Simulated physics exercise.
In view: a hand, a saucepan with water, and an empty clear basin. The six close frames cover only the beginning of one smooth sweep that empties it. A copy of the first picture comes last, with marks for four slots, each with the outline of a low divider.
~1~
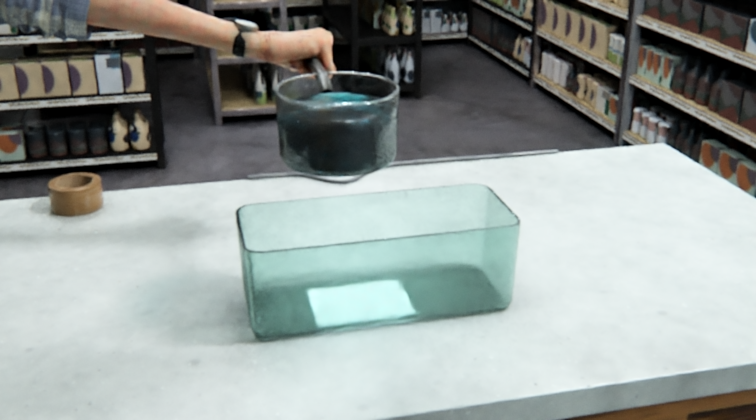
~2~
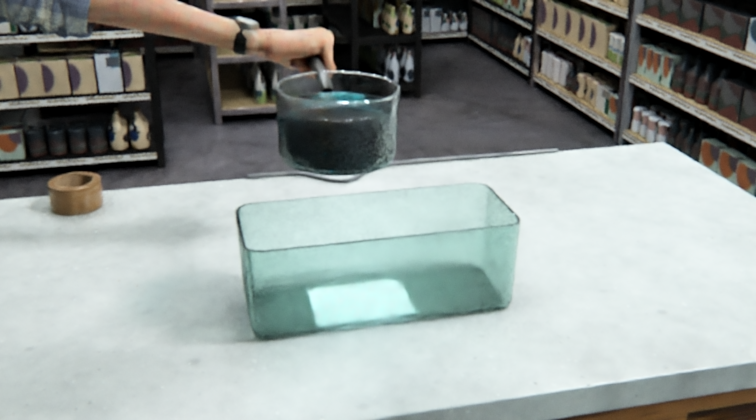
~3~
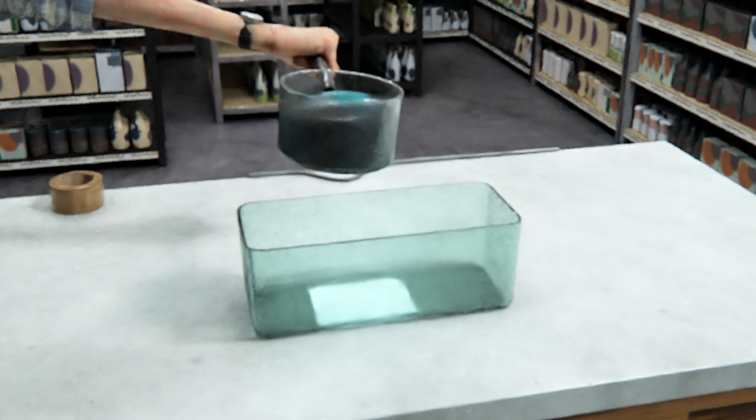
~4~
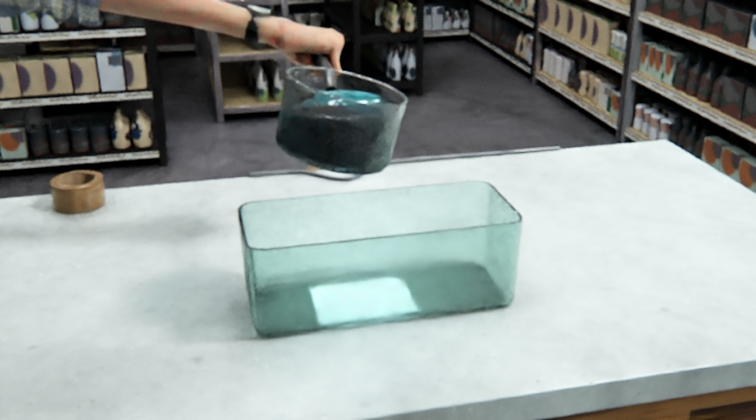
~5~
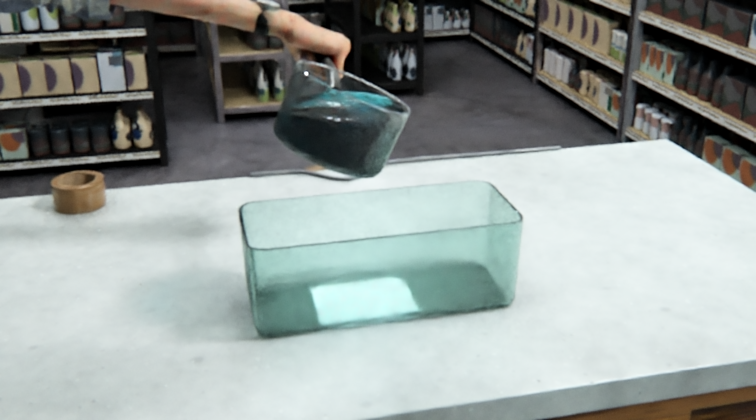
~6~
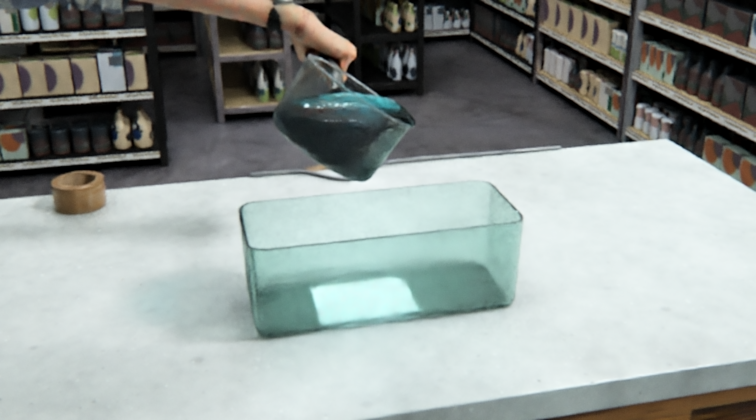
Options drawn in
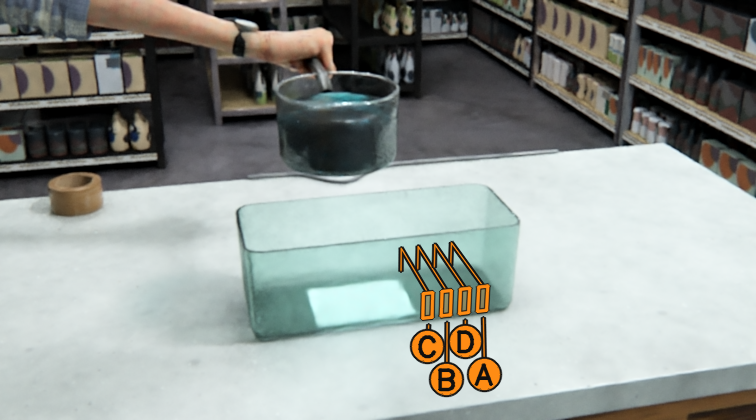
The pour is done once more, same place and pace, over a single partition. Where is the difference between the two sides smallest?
The best place is B.
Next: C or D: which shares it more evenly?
That would be C.
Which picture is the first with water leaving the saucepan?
Picture 6.
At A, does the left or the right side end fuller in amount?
The left side.
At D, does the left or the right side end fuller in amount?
The left side.
On the marked copy, A at (483, 317); B at (447, 322); C at (428, 324); D at (465, 320).
If A is chosen, about 87 % ends left of the wall and 11 % right of it.
If B is chosen, about 52 % ends left of the wall and 47 % right of it.
If C is chosen, about 37 % ends left of the wall and 62 % right of it.
If D is chosen, about 71 % ends left of the wall and 27 % right of it.
